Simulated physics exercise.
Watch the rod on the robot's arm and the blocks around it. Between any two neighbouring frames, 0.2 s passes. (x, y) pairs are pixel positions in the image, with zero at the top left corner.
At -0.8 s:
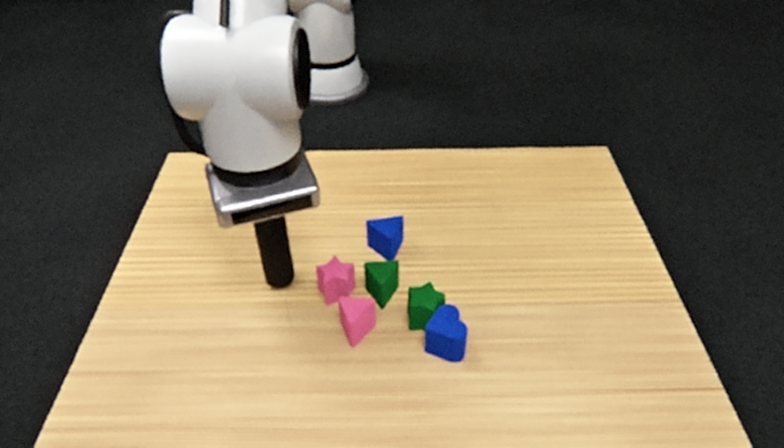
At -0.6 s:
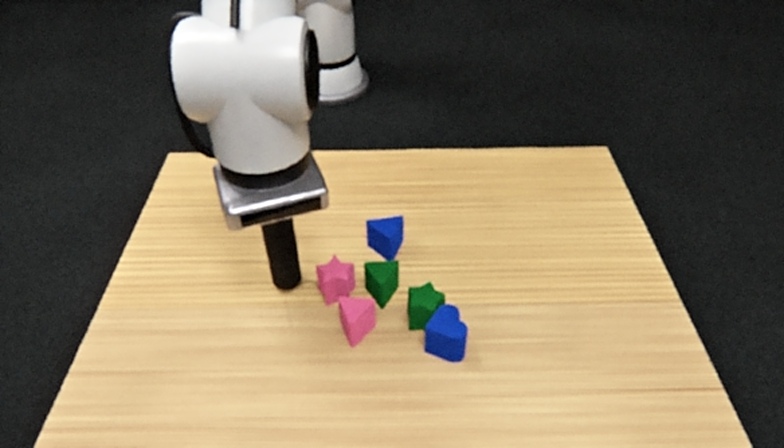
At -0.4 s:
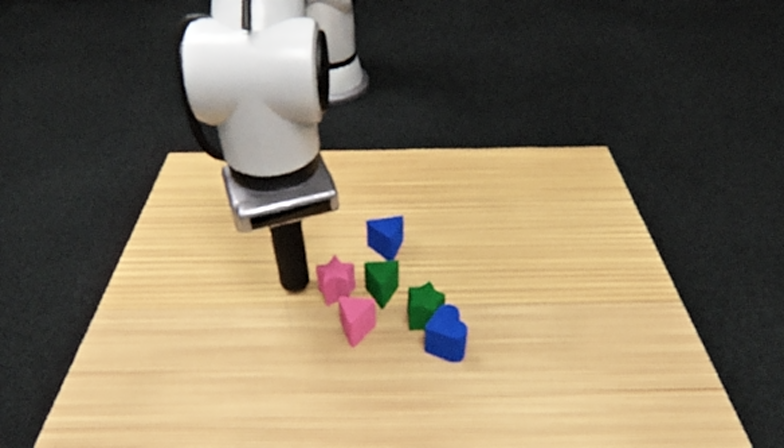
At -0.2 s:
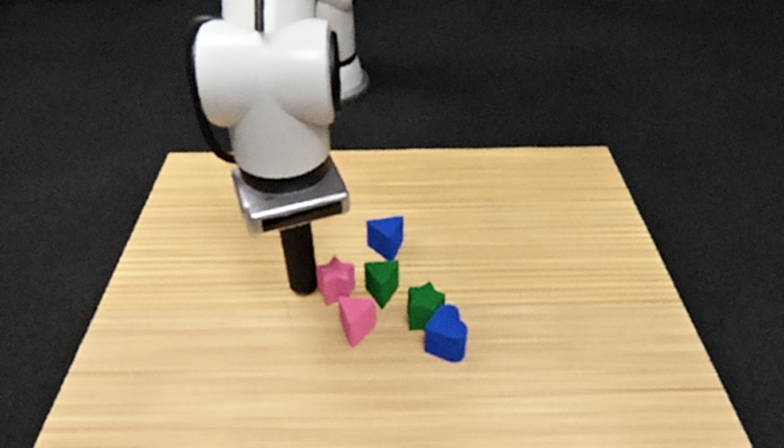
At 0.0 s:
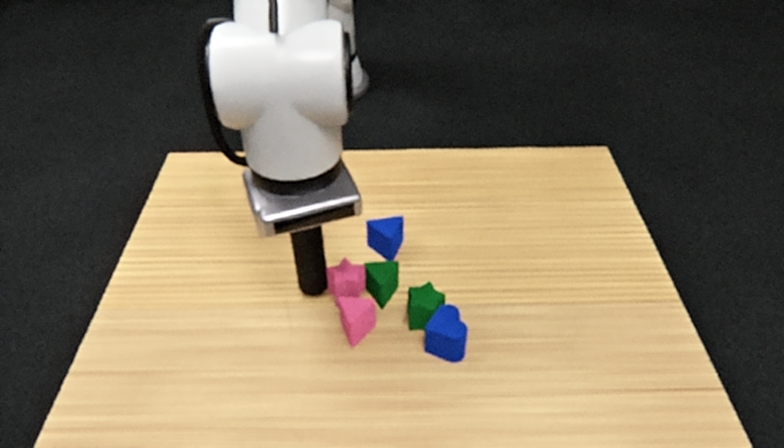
In the video, a white robot arm moves its black rod slowly rightward over a wooden board toward a cluster of pink, green and blue blocks, then nudges the pink star slightly right while the other blocks stay still.
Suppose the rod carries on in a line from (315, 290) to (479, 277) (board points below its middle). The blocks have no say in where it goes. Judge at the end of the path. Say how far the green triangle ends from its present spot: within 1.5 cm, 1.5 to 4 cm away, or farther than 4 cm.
Beyond 4 cm.
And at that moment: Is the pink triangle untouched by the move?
Yes - that is the case.
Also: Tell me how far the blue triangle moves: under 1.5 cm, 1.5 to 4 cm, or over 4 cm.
Shift of under 1.5 cm.
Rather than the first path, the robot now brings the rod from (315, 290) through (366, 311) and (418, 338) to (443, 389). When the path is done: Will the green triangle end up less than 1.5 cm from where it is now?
In short: No.
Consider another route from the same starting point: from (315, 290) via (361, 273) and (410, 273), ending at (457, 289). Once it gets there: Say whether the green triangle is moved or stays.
My prediction: It moves.
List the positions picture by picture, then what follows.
The first picture shows rod tip at (280, 277); block tops, pink star at (335, 269); pink triangle at (355, 306); green triangle at (382, 269); blue triangle at (387, 224).
The second picture shows rod at (287, 279); blocks unchanged.
The third picture shows rod at (295, 281); blocks unchanged.
The fourth picture shows rod at (304, 283); blocks unchanged.
The fifth picture shows rod at (314, 285); pink star at (345, 270); pink triangle at (355, 306); green triangle at (382, 269); blue triangle at (387, 224).
What follows on the original path. One third of the way, rod at (370, 280); pink star at (379, 280), turned 95° clockwise; green triangle at (406, 268).
Two thirds of the way, rod at (425, 276); pink star at (384, 281); green triangle at (438, 274), turned 100° clockwise.
At the end, rod at (479, 272); pink star at (384, 281), turned 120° clockwise; pink triangle in place; green triangle at (441, 276), turned 110° clockwise; blue triangle in place.
